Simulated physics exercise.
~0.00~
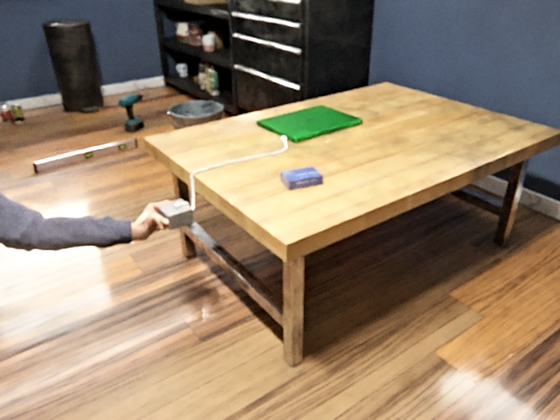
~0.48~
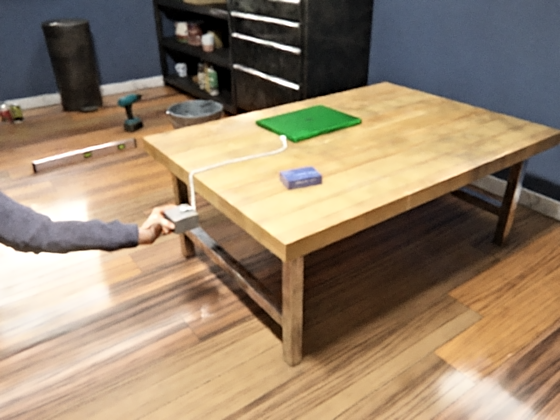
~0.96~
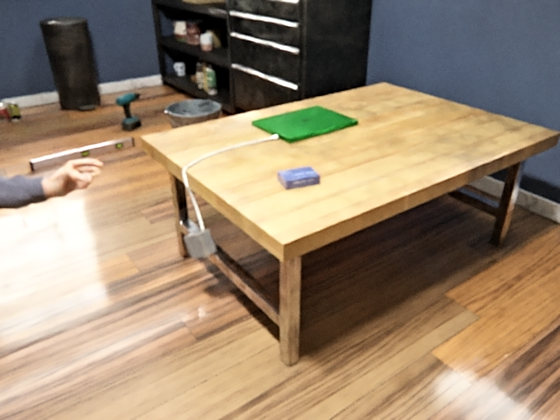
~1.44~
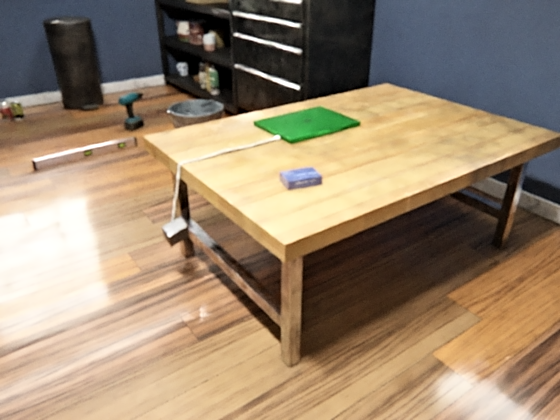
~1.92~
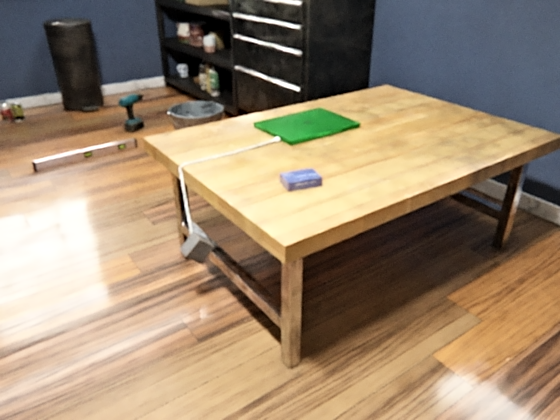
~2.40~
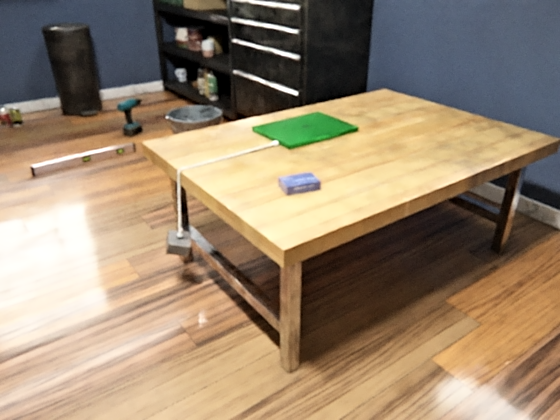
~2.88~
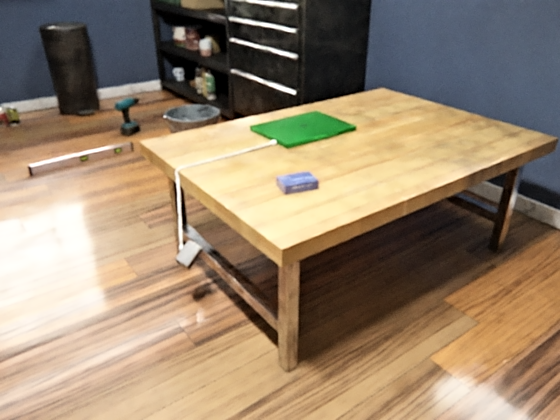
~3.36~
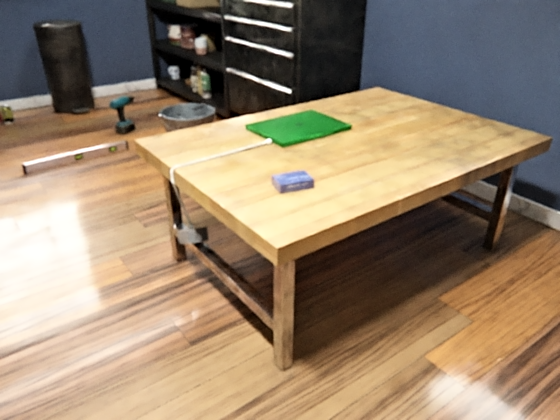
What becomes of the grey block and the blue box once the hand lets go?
The grey block drops a little and swings on its cord from the edge of the bench, ending up hanging above the floor. The blue box stays where it is on top.
At a workshop bench, a hand releases a corded grey block, which swings and stays hanging while a blue box stays put.
